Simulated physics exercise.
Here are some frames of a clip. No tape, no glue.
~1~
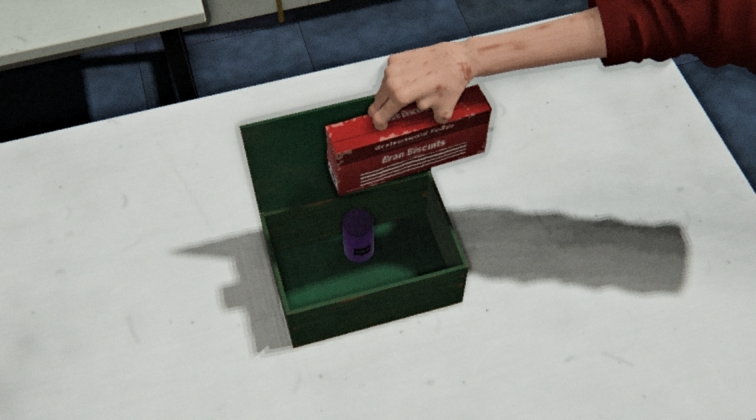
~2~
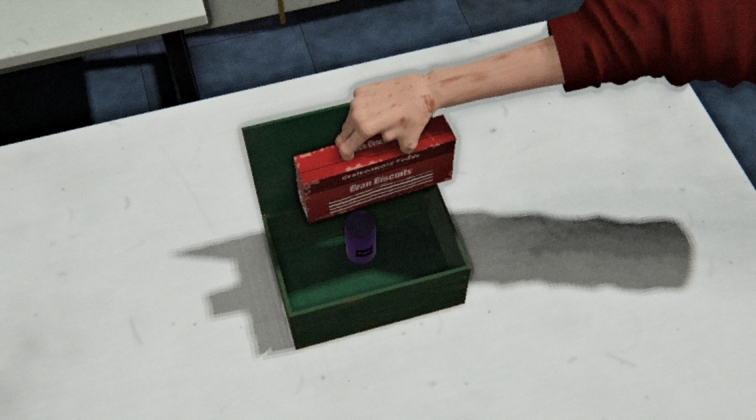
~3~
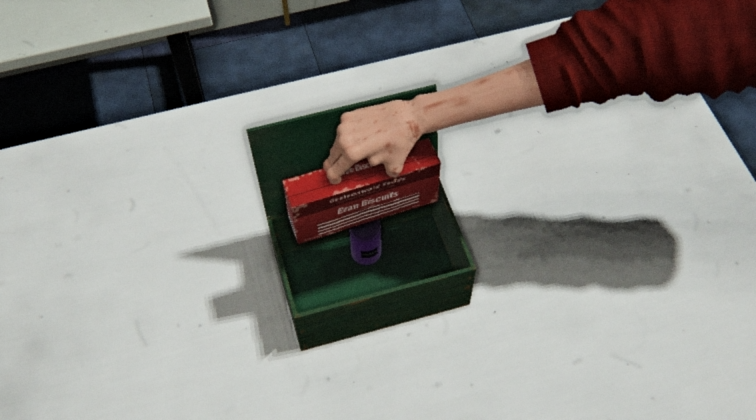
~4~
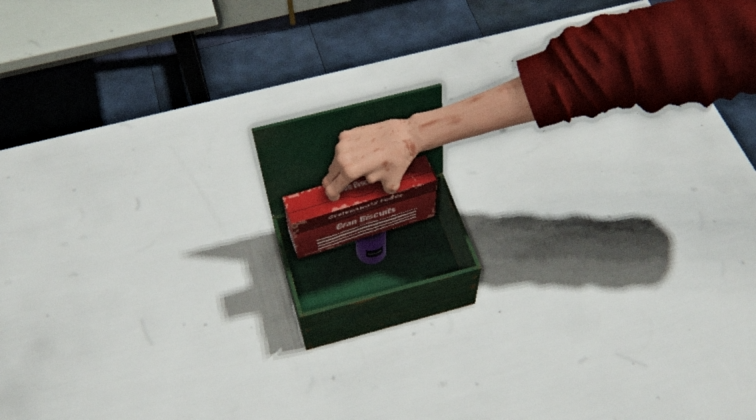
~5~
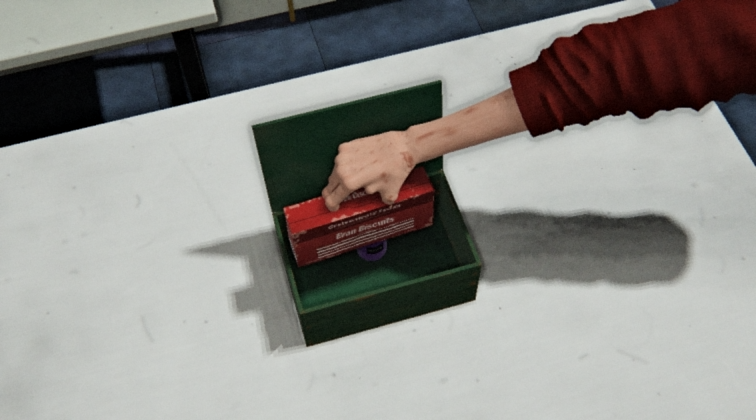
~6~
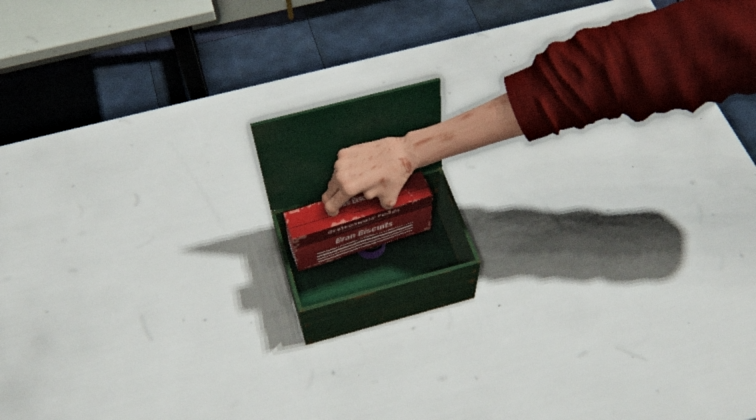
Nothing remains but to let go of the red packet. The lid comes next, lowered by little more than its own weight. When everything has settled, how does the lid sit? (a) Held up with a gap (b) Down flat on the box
b.
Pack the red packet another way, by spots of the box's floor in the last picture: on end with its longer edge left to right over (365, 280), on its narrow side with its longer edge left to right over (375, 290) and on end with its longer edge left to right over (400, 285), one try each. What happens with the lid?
The lid stays up the first time, goes down the second time and stays up the third time.
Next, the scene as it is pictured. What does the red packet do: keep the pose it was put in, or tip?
It ends up leaning.
Then, 1.10 s after the last picture, lid starting down; red packet on its side near (377, 273).
Then, 1.80 s after the last picture, lid 30° above the rim; red packet on its side near (377, 273).
At rest, lid shut; tipped over in the box, red packet; purple shaker in place. Seen from the same camera at the end, red packet near (377, 273).
